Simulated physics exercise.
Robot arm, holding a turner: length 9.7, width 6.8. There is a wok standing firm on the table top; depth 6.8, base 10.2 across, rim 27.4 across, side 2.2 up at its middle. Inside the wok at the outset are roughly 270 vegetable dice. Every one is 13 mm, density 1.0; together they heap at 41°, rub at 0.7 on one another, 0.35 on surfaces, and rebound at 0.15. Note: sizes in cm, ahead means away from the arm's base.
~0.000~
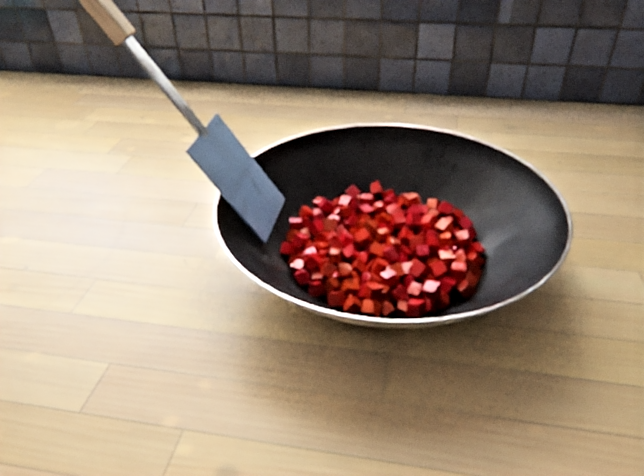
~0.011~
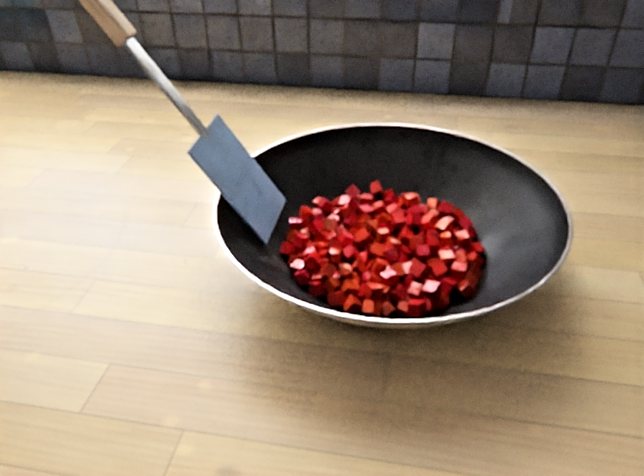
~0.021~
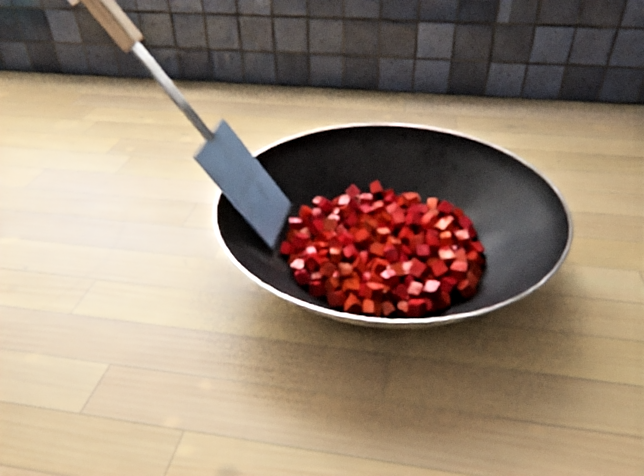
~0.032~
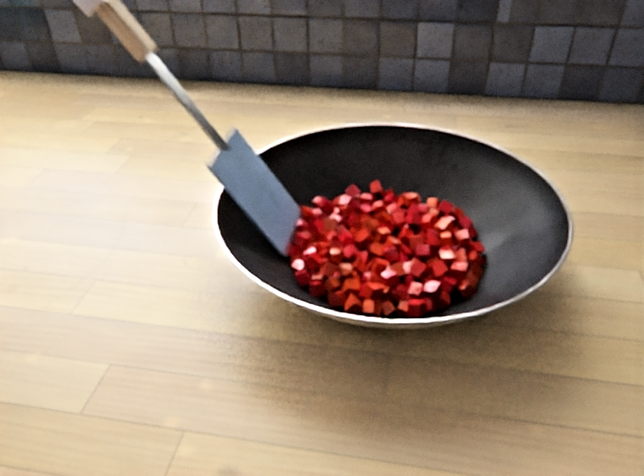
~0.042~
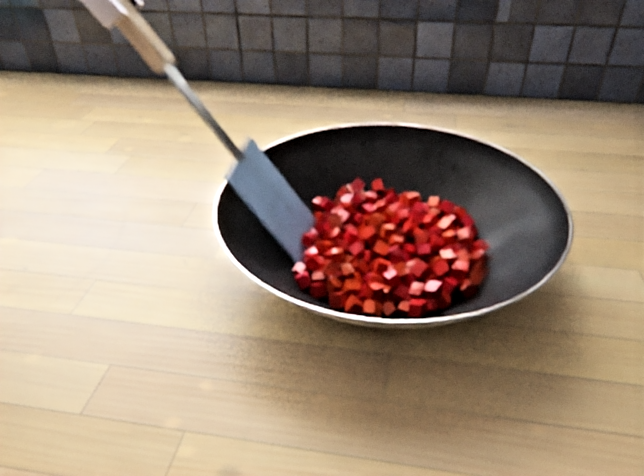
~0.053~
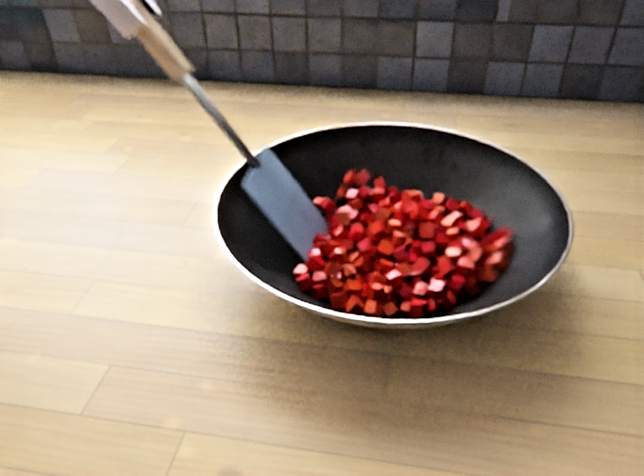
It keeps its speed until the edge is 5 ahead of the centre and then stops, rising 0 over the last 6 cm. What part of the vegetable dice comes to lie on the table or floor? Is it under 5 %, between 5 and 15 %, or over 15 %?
It is over 15 %.
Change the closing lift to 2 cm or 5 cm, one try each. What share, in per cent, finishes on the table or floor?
Result: Approx. 15 % and 20 %, one try each.
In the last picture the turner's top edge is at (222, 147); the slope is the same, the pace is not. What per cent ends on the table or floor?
Near 10 in a hundred.
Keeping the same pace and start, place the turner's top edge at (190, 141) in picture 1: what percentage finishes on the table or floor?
20 percent or so.
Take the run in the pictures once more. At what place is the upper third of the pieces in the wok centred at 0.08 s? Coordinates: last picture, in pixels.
At about (456, 231).
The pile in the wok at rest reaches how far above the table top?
7.5 cm.
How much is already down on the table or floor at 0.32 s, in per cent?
Roughly 15 per cent.
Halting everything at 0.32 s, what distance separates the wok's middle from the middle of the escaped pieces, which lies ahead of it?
About 20 cm.
By 0.08 s, sloping 56°, highest piece 8 above the table; 266 in the wok.
By 0.10 s, sloping 56°, highest piece 11 above the table; 259 in the wok, 7 on the blade or in flight.
By 0.32 s, sloping 56°, highest piece 15 above the table; 211 in the wok, 35 on the table or floor, 20 on the blade or in flight.
By 1.37 s, sloping 56°, highest piece 7 above the table; 211 in the wok, 55 on the table or floor.
Final count, 211 in the wok, 55 on the table or floor. That is 21 % on the table or floor.
